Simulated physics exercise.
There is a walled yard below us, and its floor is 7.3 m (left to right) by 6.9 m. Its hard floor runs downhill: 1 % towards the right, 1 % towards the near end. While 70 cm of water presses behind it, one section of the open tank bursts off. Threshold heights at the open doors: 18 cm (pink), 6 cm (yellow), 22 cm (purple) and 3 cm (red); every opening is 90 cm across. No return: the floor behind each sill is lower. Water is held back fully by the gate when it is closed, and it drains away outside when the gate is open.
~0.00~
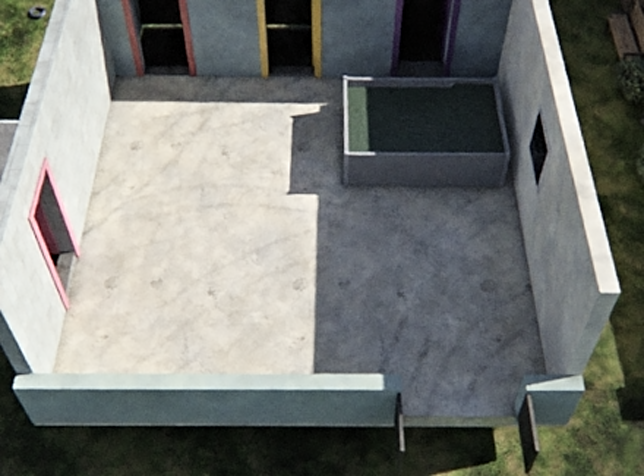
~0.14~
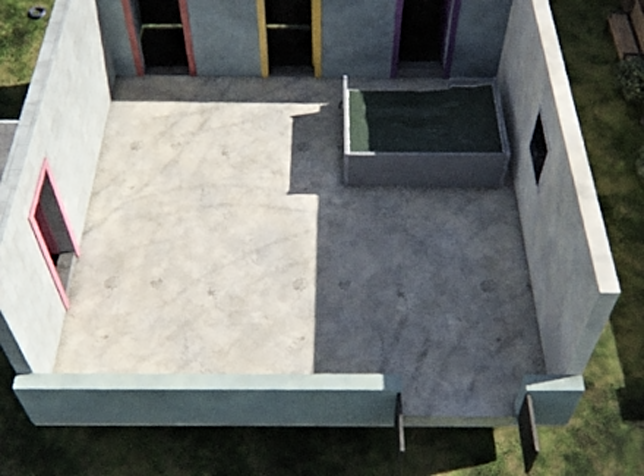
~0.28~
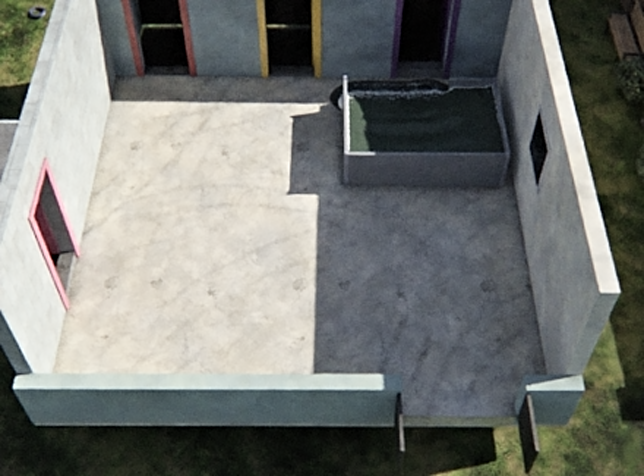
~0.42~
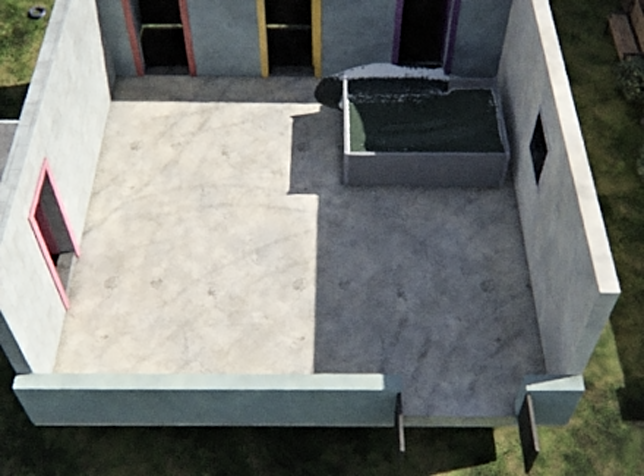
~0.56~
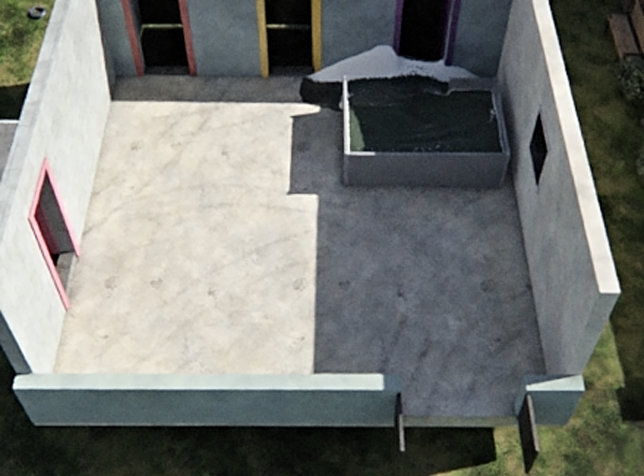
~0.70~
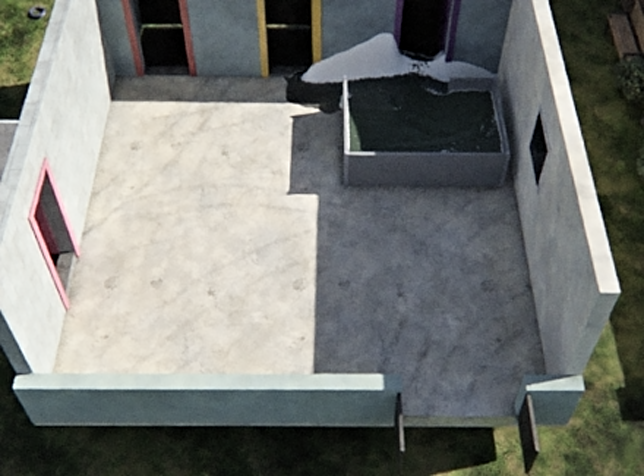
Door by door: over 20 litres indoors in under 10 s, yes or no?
Pink door: No, yellow door: Yes, purple door: Yes, red door: Yes.
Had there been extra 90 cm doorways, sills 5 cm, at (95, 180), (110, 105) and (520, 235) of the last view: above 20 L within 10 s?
Per doorway, in order: Sufficient / sufficient / insufficient.
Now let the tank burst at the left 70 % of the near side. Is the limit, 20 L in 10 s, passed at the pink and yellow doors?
Short answer, against that limit: Pink is fine, yellow is fine.
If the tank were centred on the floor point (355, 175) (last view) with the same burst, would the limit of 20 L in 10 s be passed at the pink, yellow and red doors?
Pink gets no more than that, yellow gets more than that, red gets more than that.
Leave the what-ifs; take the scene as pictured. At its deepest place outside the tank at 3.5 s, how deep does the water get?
I'd say near 34 centimetres.
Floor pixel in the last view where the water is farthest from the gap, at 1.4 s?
Point: Roughly (210, 77).
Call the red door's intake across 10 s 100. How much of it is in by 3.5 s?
I'd put it at about 0 per cent by that point.
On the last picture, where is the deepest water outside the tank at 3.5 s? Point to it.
Roughly (485, 106).
After 1.4 s water covers 15 % of the floor and is deepest (52 cm) near (388, 86); pink door not reached, yellow door 14 cm at the sill, 4 L in, purple door 50 cm at the sill, 178 L in, red door not reached.
After 2.2 s water covers 25 % of the floor and is deepest (46 cm) near (490, 80); pink door not reached, yellow door 14 cm at the sill, 27 L in, purple door 37 cm at the sill, 295 L in, red door 5 cm at the sill, 0 L in.
After 3.5 s water covers 45 % of the floor and is deepest (34 cm) near (485, 106); pink door 2 cm at the sill, 0 L in, yellow door 9 cm at the sill, 51 L in, purple door 27 cm at the sill, 342 L in, red door 4 cm at the sill, 1 L in.
After 6.0 s water covers 65 % of the floor and is deepest (22 cm) near (389, 105); pink door 4 cm at the sill, 0 L in, yellow door 8 cm at the sill, 61 L in, purple door 20 cm at the sill, 354 L in, red door 6 cm at the sill, 20 L in.
After 10.0 s water covers 80 % of the floor and is deepest (15 cm) near (475, 106); pink door 3 cm at the sill, 0 L in, yellow door 6 cm at the sill, 66 L in, purple door 13 cm at the sill, 354 L in, red door 5 cm at the sill, 47 L in.
